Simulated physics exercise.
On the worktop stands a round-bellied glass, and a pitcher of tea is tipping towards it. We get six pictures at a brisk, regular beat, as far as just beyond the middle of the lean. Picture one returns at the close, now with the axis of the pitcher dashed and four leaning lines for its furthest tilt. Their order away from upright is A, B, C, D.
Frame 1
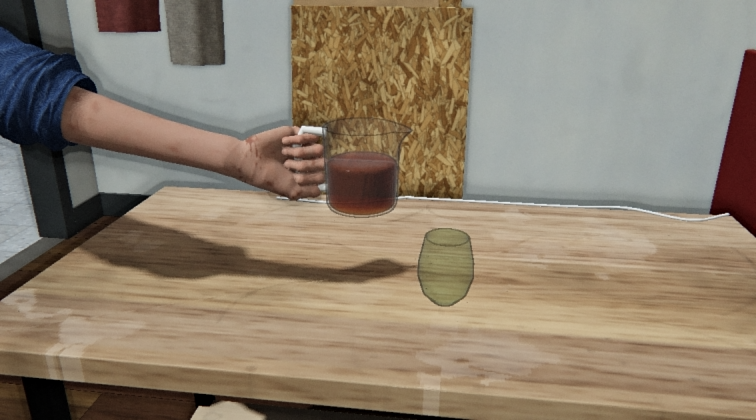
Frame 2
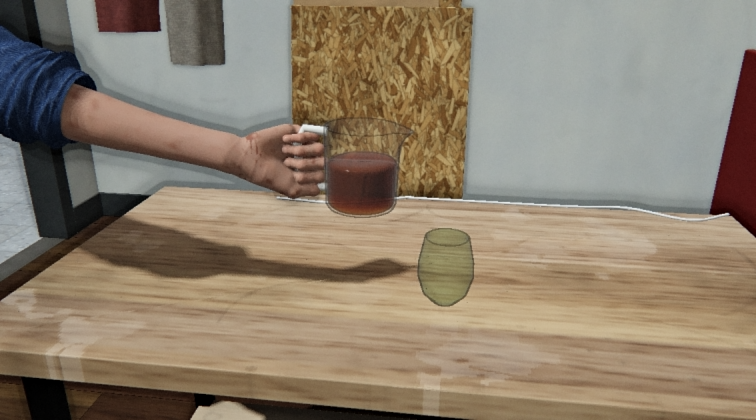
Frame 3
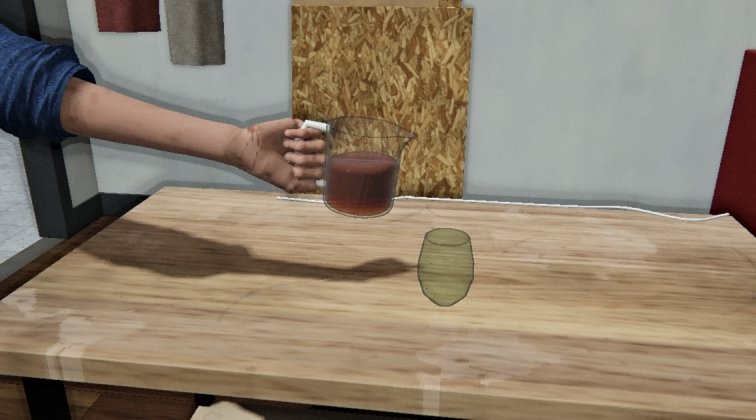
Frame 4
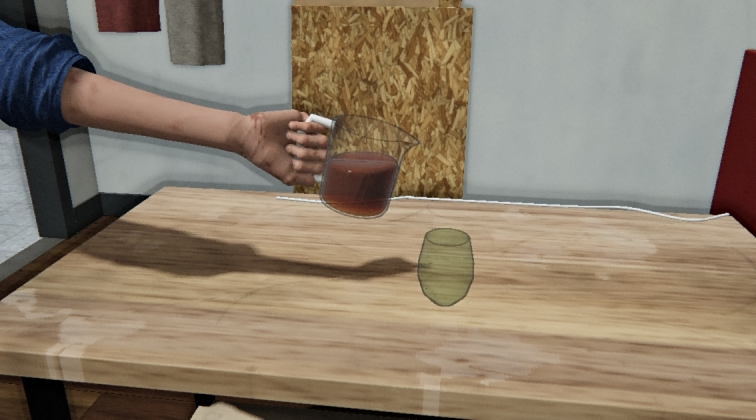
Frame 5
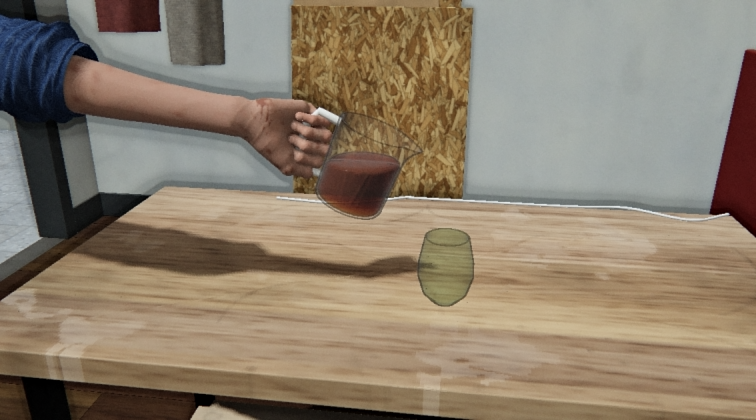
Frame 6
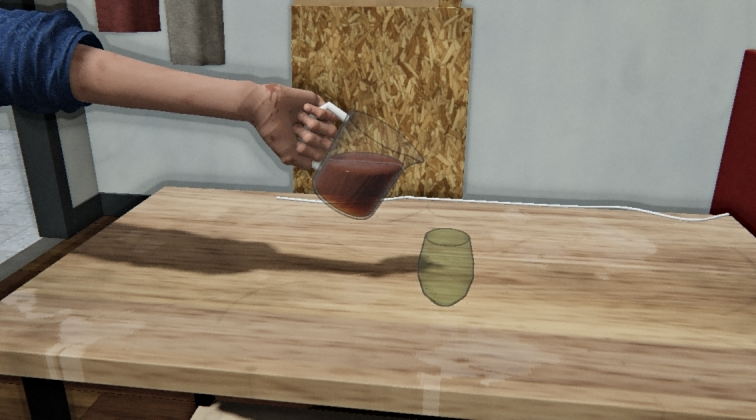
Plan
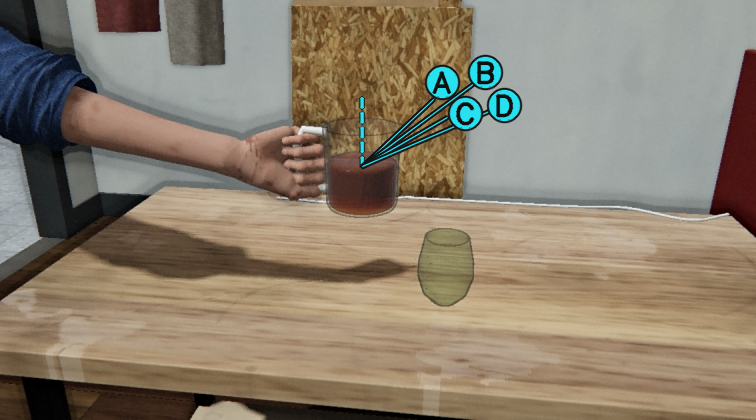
A hand holding a glass pitcher of tea gradually tilts it rightward above a round-bellied glass.
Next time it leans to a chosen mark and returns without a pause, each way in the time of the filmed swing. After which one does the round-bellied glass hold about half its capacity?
Take D.
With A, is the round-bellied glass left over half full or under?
Under.
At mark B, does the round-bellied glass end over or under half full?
Under.
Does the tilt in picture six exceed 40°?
No.
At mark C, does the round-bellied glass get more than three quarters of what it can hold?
No.
In cyan, A at (433, 99); B at (473, 84); C at (447, 117); D at (488, 111).
Choosing A, the round-bellied glass ends with about 6 % of what it can hold.
Choosing B, the round-bellied glass ends with about 16 % of what it can hold.
Choosing C, the round-bellied glass ends with about 32 % of what it can hold.
Choosing D, the round-bellied glass ends with about 50 % of what it can hold.
